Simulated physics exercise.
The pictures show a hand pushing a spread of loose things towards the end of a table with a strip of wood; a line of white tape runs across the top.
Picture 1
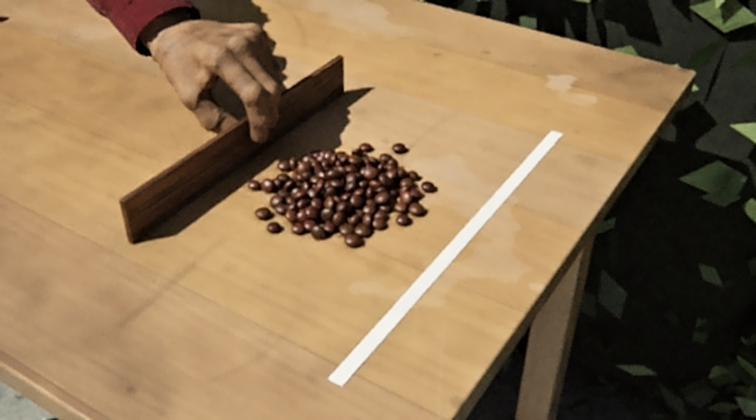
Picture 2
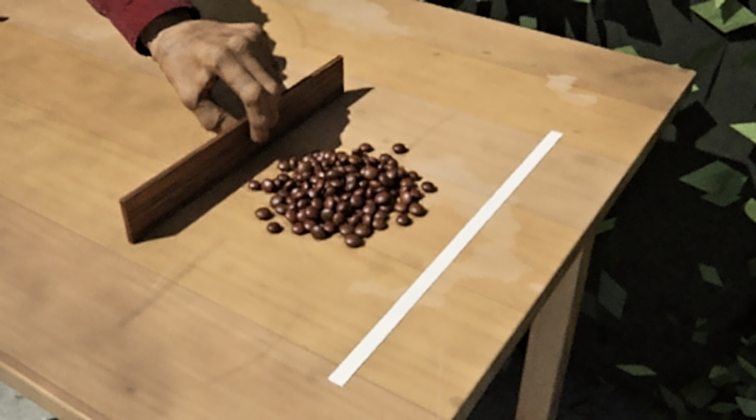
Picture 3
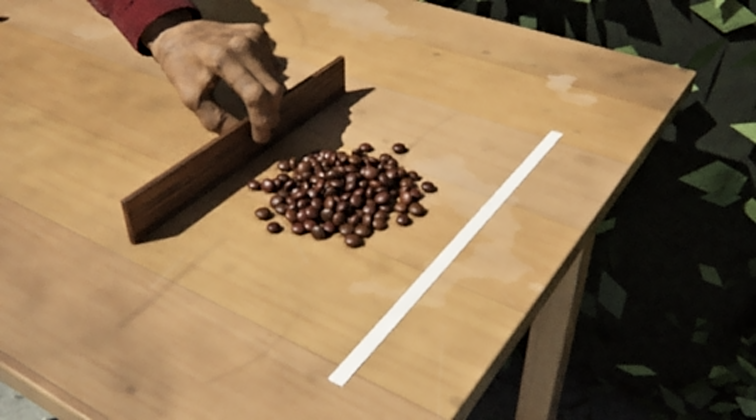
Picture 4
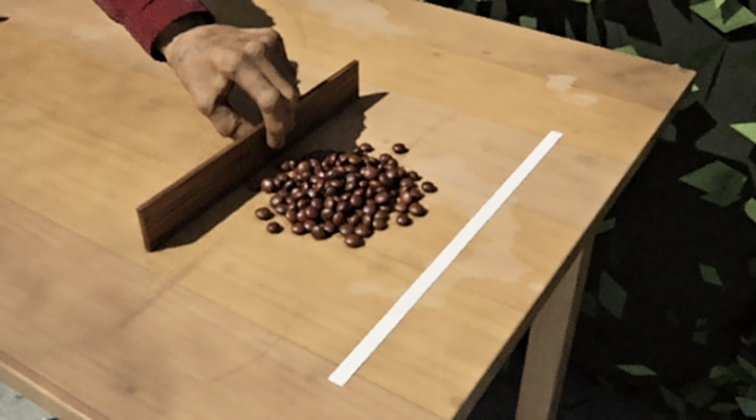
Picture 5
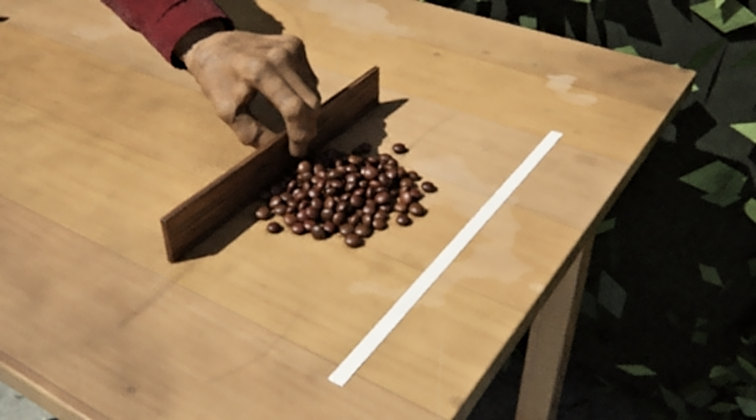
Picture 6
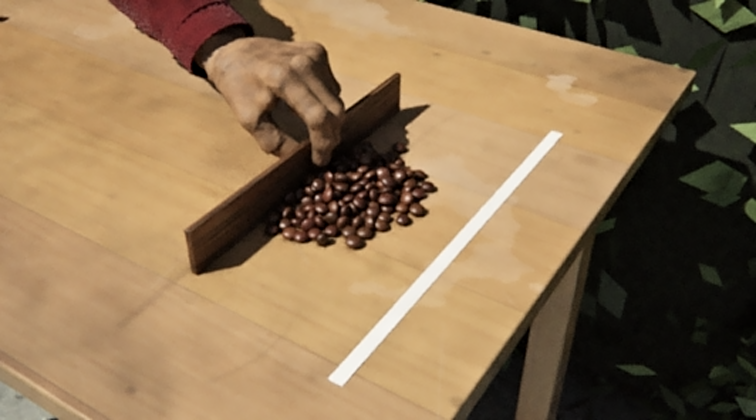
The footage shows a hand holding a strip of wood still on a table beside a heap of small brown drops, then moving it right, toward a white tape line, pressing into the heap and pushing part of it along.
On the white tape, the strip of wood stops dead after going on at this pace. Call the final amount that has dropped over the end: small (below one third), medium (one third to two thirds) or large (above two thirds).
Small.
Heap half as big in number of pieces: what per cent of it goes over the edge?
Close to 0 per cent of the heap.
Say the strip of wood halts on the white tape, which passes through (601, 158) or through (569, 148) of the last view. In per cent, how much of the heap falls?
Case one: Around 80 in a hundred; case two: Around 30 in a hundred.
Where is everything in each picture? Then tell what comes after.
In the first picture, strip of wood near (143, 209), at rest; white tape near (549, 142), about a palm's width from the edge; edge at (554, 276); the heap near (338, 188), flat chocolate drops.
In the second picture, strip of wood near (143, 209), at rest.
In the third picture, strip of wood near (145, 209); the heap near (338, 188).
In the fourth picture, strip of wood near (161, 216).
In the fifth picture, strip of wood near (184, 227); the heap near (339, 189), only a few pushed along.
In the sixth picture, strip of wood near (208, 238); white tape near (549, 142); edge at (554, 276); the heap near (350, 189), near half pushed along.
Shortly afterwards, strip of wood still moving, near (390, 170); heap all on the table, its front near (487, 232).
Next, strip of wood stopped at the white tape; heap only a few over the edge.
Some moments later, strip of wood stopped at the white tape; heap a little over the edge.
In the end, strip of wood stopped at the white tape; heap a little over the edge.
